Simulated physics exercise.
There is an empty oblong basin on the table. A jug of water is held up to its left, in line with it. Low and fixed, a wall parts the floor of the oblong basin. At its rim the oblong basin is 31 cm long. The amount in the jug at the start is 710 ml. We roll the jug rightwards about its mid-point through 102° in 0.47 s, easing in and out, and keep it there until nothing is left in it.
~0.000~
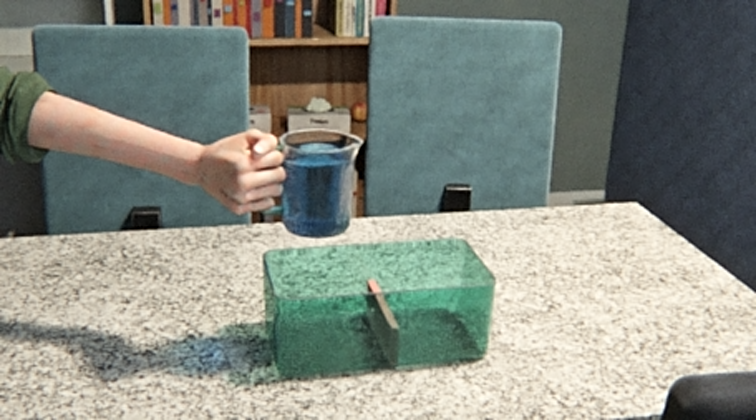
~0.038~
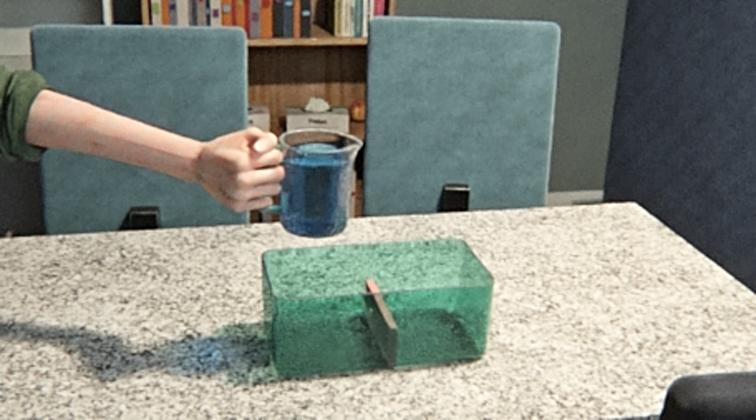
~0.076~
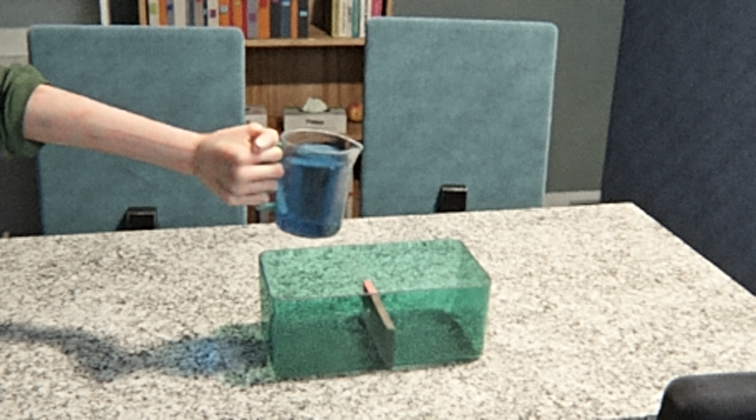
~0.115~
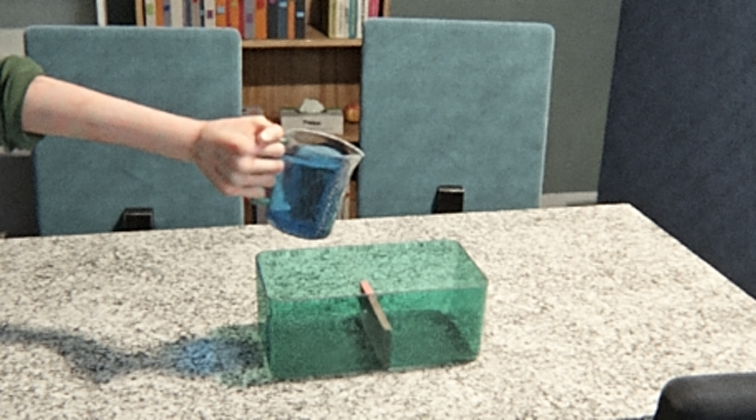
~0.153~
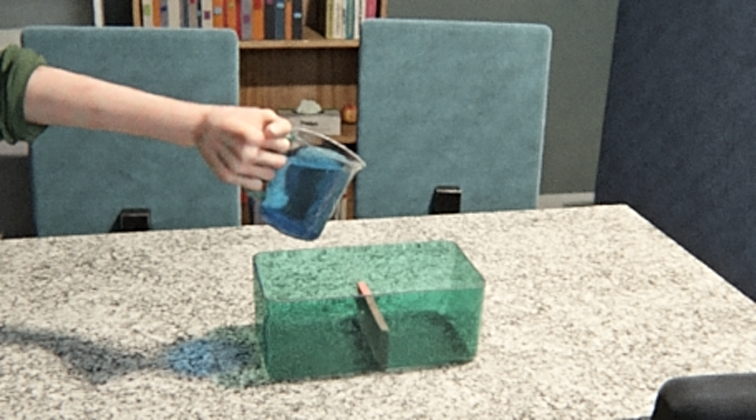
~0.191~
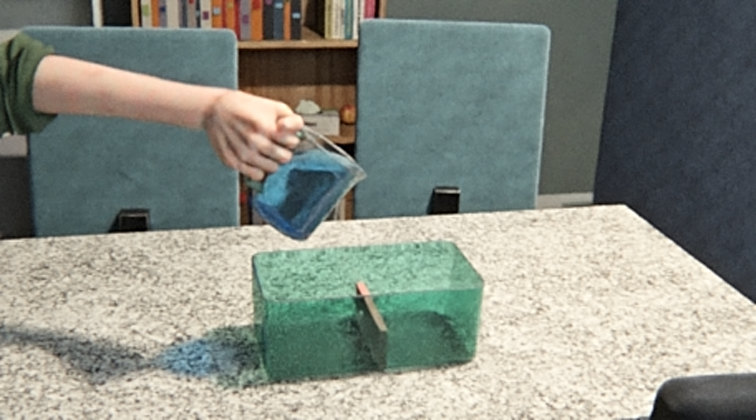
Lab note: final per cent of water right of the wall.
Approx. 93 %.
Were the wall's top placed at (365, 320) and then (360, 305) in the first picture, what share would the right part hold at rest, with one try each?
90 in a hundred, followed by 95 in a hundred.
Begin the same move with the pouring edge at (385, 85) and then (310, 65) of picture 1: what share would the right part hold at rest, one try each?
First 75, then 40 per cent.
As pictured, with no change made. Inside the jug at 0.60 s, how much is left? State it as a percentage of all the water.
20 %.
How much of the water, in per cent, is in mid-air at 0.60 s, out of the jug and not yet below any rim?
Estimated airborne part: Roughly 20 per cent.
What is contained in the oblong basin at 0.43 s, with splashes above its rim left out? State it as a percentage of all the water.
Roughly 18 percent of it.
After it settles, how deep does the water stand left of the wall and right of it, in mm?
About 0 mm left, about 30 mm right.
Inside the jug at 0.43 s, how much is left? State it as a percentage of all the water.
Around 56 in a hundred.
Then, 0.43 s in, the tilt is 100° and 57 per cent is still to pour, 0 is left of the wall and 17 right of it.
Then, 0.60 s in, the tilt is 102° and 20 per cent is still to pour, 0 is left of the wall and 60 right of it.
Then, 0.77 s in, the tilt is 102° and 6 per cent is still to pour, 2 is left of the wall and 84 right of it.
Then, 0.97 s in, the tilt is 102° and 1 per cent is still to pour, 3 is left of the wall and 92 right of it.
Finally, 4 per cent lies left of the wall, 93 right of it and 3 outside.
